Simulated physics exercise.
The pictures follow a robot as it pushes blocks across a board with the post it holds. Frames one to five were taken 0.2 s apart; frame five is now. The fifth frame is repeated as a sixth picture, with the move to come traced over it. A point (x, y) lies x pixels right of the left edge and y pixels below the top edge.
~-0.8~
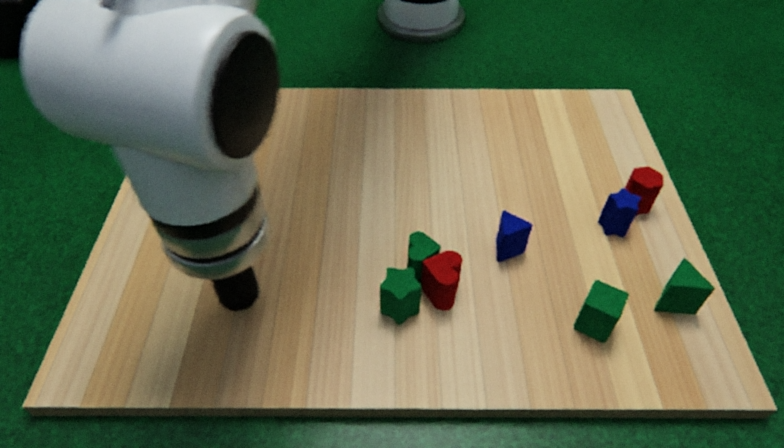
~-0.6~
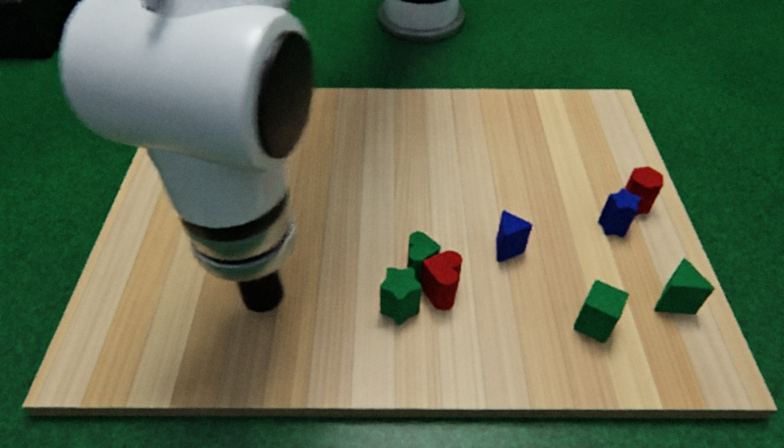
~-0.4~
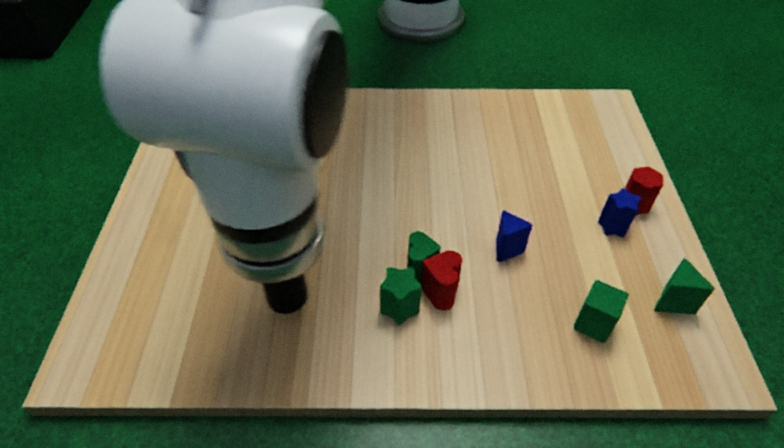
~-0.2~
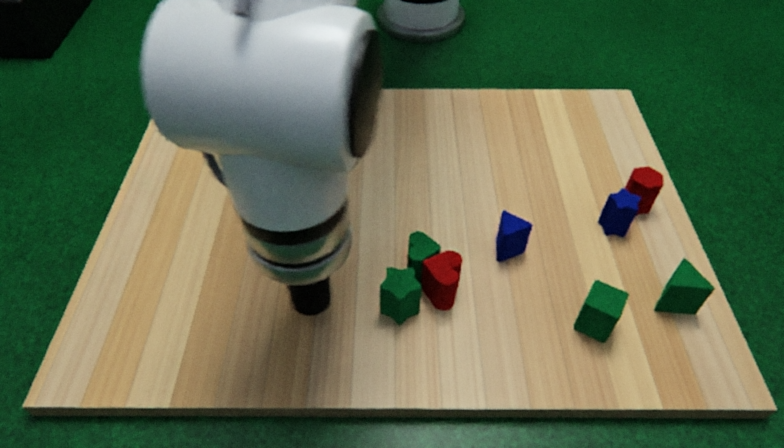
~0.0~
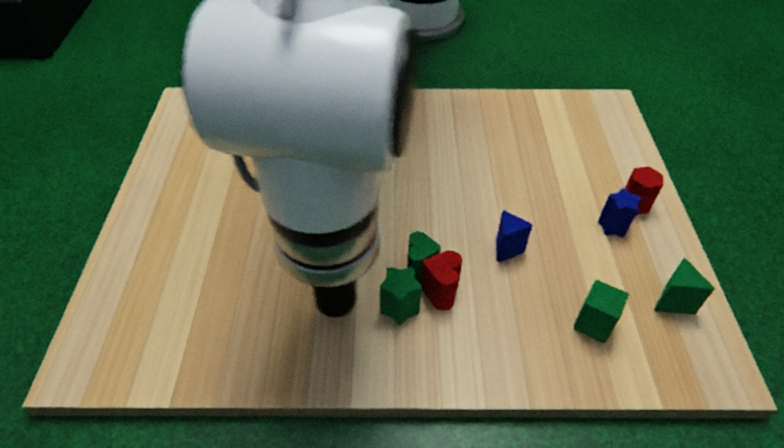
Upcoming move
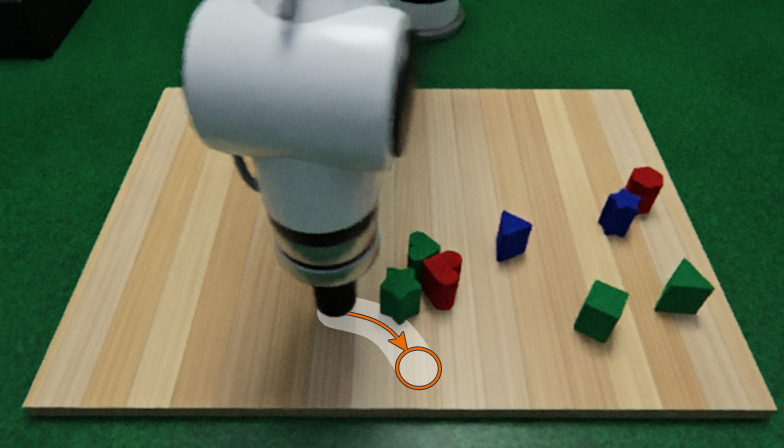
The clip opens on a white robot arm holding its dark tip low over the left side of a wooden board scattered with red, green and blue blocks. The arm glides steadily right until the tip is just left of the green star, while all the blocks stay still.
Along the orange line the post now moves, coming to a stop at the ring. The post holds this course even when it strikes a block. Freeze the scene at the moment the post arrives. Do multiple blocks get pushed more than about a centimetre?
Short answer: No.
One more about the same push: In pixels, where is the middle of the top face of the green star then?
I predict (424, 287).
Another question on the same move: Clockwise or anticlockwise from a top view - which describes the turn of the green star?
Bird's-eye view: Counterclockwise.
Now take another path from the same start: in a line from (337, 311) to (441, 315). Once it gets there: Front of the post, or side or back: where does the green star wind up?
Kept ahead.
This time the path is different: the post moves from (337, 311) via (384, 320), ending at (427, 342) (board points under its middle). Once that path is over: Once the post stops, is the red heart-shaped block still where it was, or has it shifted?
It travels a centimetre or more.
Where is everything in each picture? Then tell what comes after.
In the first frame, tip of the post (239, 294), middles of tops, green star (401, 281), green heart-shaped block (422, 246), red heart-shaped block (445, 266).
In the second frame, post (263, 296), nothing pushed.
In the third frame, post (288, 297), nothing pushed.
In the fourth frame, post (312, 299), nothing pushed.
In the fifth frame, post (336, 300), green star (401, 281), green heart-shaped block (422, 246), red heart-shaped block (445, 266).
The line goes from (337, 311) through (371, 319) and (398, 339) to (418, 368).
What follows on the original path. Halfway along, post (386, 317); green star (420, 282), turned 35° anticlockwise; red heart-shaped block (448, 264).
At the end, post (419, 358); green star (424, 287), turned 60° anticlockwise; green heart-shaped block unmoved; red heart-shaped block (449, 263).
